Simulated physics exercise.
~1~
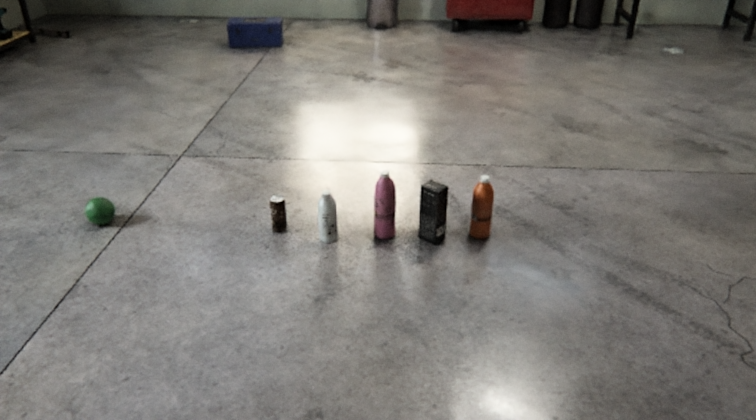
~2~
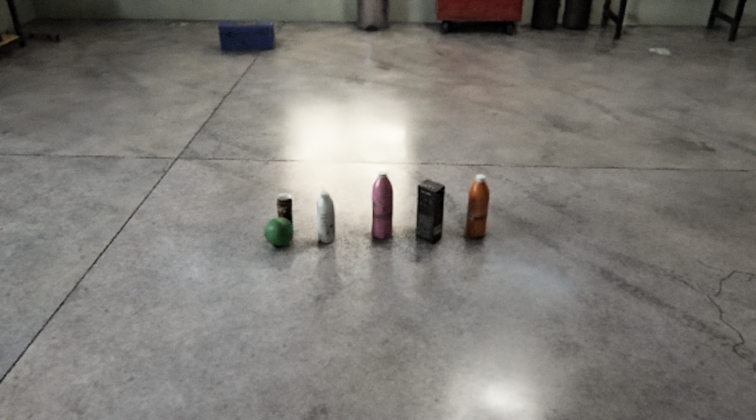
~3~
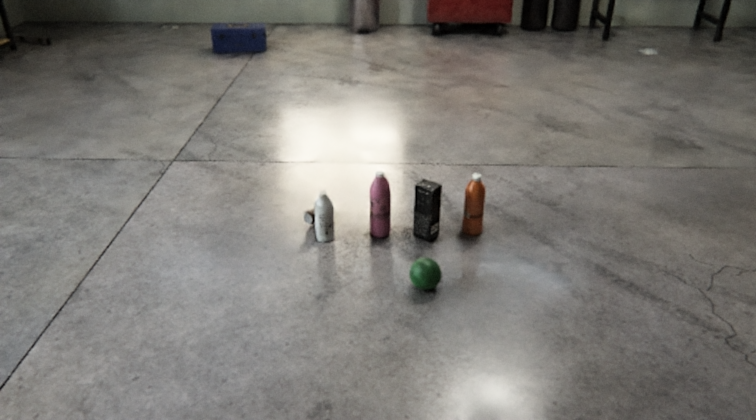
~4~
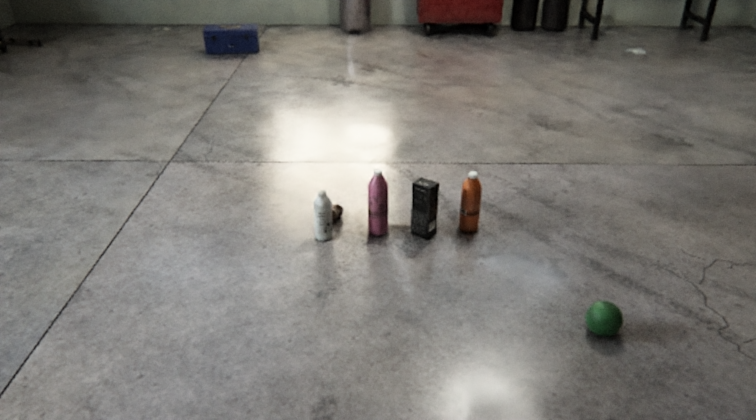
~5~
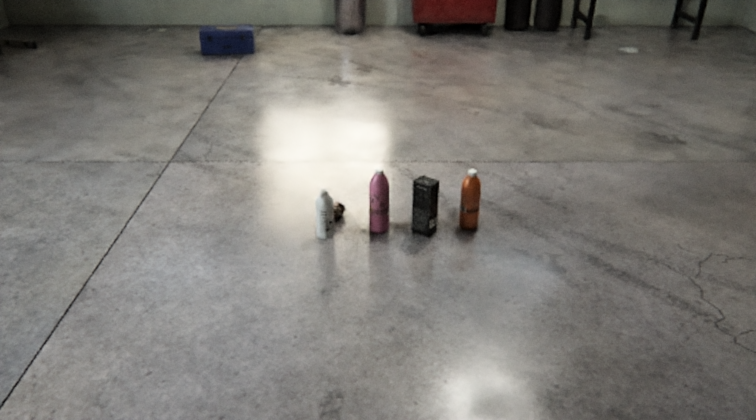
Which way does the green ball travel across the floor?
The green ball rolls to the right, coming closer to the viewer as it goes.
